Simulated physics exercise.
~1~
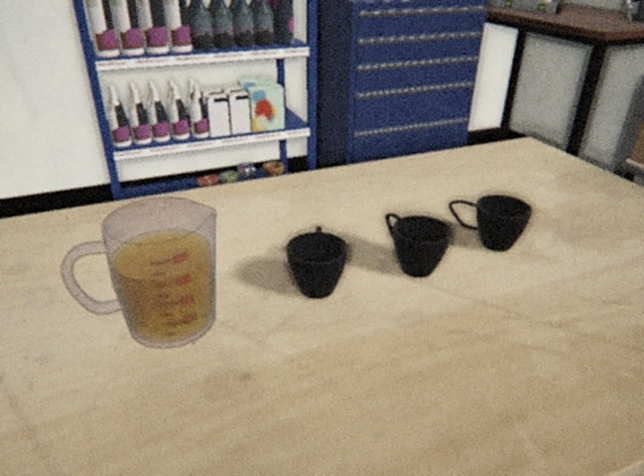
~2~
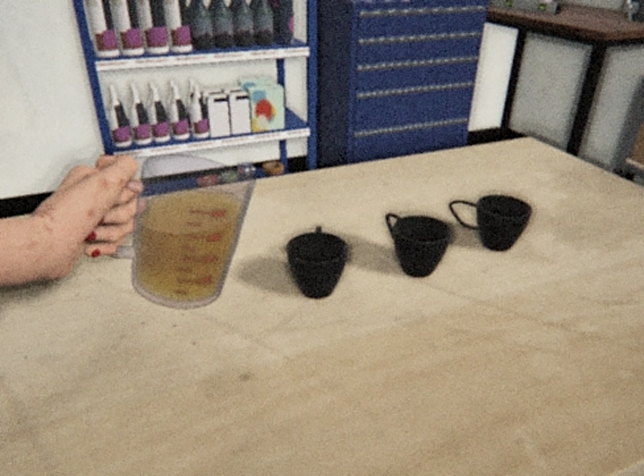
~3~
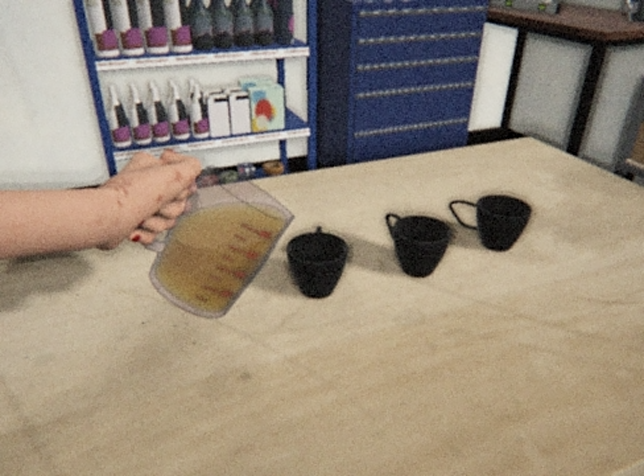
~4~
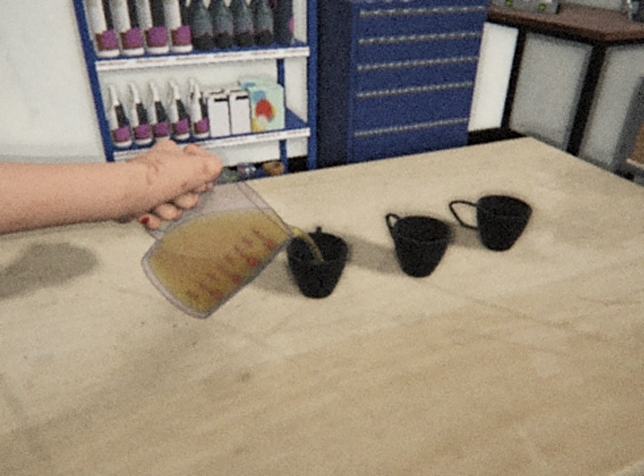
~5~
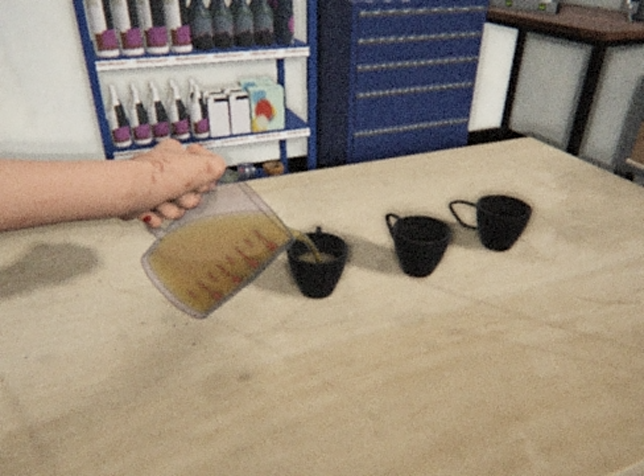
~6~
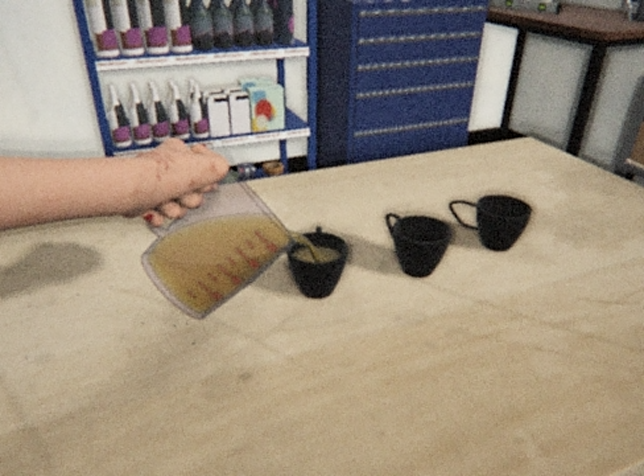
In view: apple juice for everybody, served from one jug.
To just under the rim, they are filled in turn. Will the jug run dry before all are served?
No, it lasts.
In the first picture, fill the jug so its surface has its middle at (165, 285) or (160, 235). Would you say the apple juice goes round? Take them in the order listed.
As listed: Short, suffices.
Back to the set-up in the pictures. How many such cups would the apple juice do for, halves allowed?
Estimate: Near 4.5 servings.
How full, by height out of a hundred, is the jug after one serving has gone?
My estimate is close to 55 in a hundred.
A moment on, the first is about three quarters full.
Further on, the first is done and the jug has about three quarters of its load.
When it is over, all three are full and about a third of the apple juice is over.
